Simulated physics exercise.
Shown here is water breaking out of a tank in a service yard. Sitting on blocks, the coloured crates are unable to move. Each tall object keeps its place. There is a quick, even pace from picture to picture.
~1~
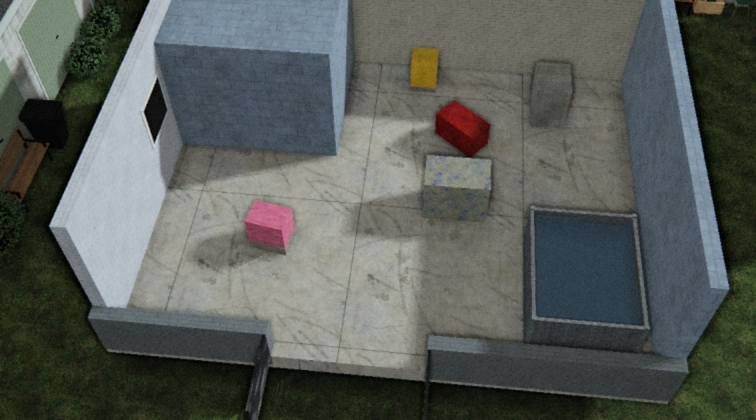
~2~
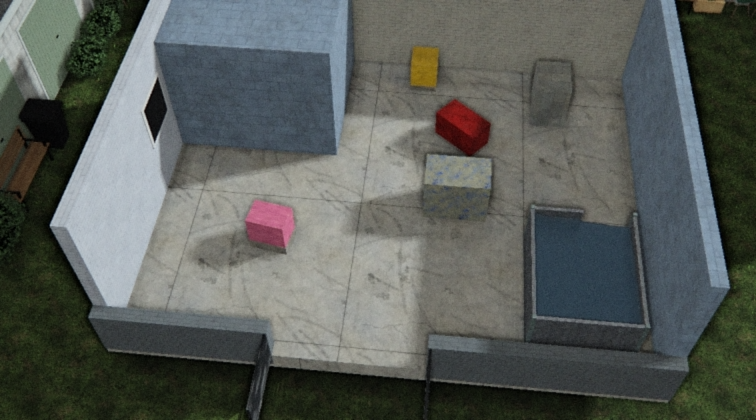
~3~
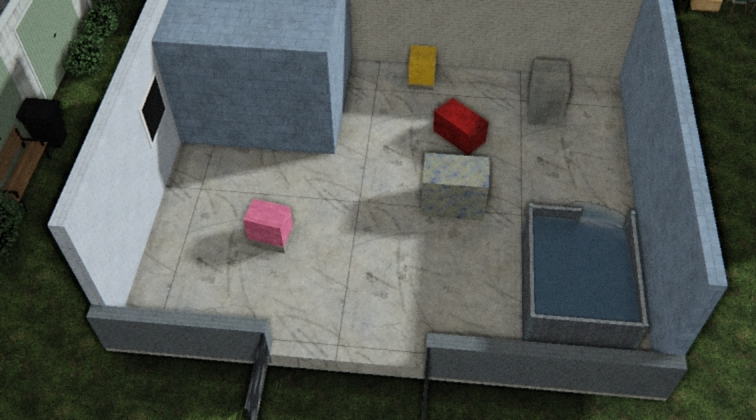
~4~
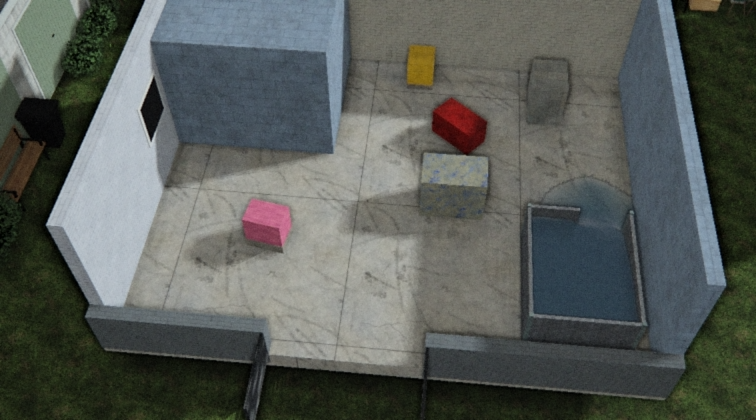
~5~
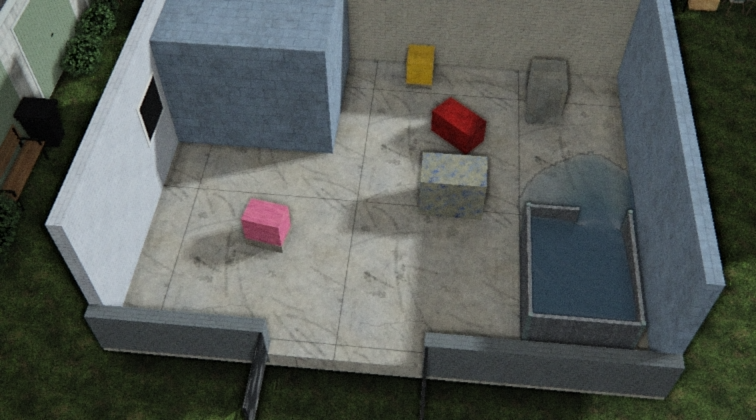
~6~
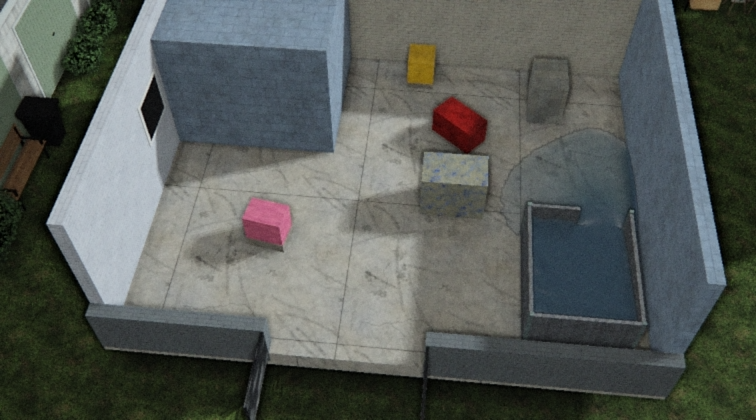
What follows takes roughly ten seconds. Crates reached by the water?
At the end, the pink crate will come through untouched. The red crate will not stay dry. The yellow crate will not stay dry.
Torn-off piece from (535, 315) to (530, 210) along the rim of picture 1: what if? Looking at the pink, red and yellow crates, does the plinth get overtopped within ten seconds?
The pink one is reached; the red one is reached; the yellow one is not reached.
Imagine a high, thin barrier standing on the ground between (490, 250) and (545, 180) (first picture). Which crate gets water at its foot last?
The pink one.
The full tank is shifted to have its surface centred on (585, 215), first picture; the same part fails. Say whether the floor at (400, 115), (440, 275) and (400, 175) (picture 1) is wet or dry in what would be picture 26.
The first spot is inundated, the second not reached, and the third not reached.
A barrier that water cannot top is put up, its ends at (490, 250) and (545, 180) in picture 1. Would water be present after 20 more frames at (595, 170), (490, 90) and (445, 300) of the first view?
Outcome by spot, in order - watered, watered, unwatered.
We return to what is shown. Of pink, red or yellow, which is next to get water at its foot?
My answer: The red one.
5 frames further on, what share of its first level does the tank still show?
My best guess is about 68 per cent.
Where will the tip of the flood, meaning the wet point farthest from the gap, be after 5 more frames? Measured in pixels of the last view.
Point: (614, 79) in the last picture's pixels.
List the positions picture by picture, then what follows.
The first frame shows the open tank at (586, 268) is whole and still.
In the second frame, the front is at a hidden place, out from the gap on the open tank's far side.
In the third frame, water pours out on the open tank's far side and has run to (577, 206).
In the fourth frame, water pours out on the open tank's far side and has run to (600, 183).
In the fifth frame, water pours out on the open tank's far side and has run to (600, 159).
In the sixth frame, the front is at (605, 134), out from the gap on the open tank's far side.
A moment on, water covers 20 % of the floor; the pink crate not reached, the red crate water round its plinth, the yellow crate not reached.
Next, water covers 25 % of the floor; the pink crate not reached, the red crate water round its plinth, the yellow crate water round its plinth.
Then, water covers 35 % of the floor; the pink crate not reached, the red crate water round its plinth, the yellow crate water round its plinth.
Later, water covers 55 % of the floor; the pink crate water round its plinth, the red crate water round its plinth, the yellow crate water round its plinth.
In the end, water covers 85 % of the floor; the pink crate stayed above the water, the red crate was topped, the yellow crate was topped.
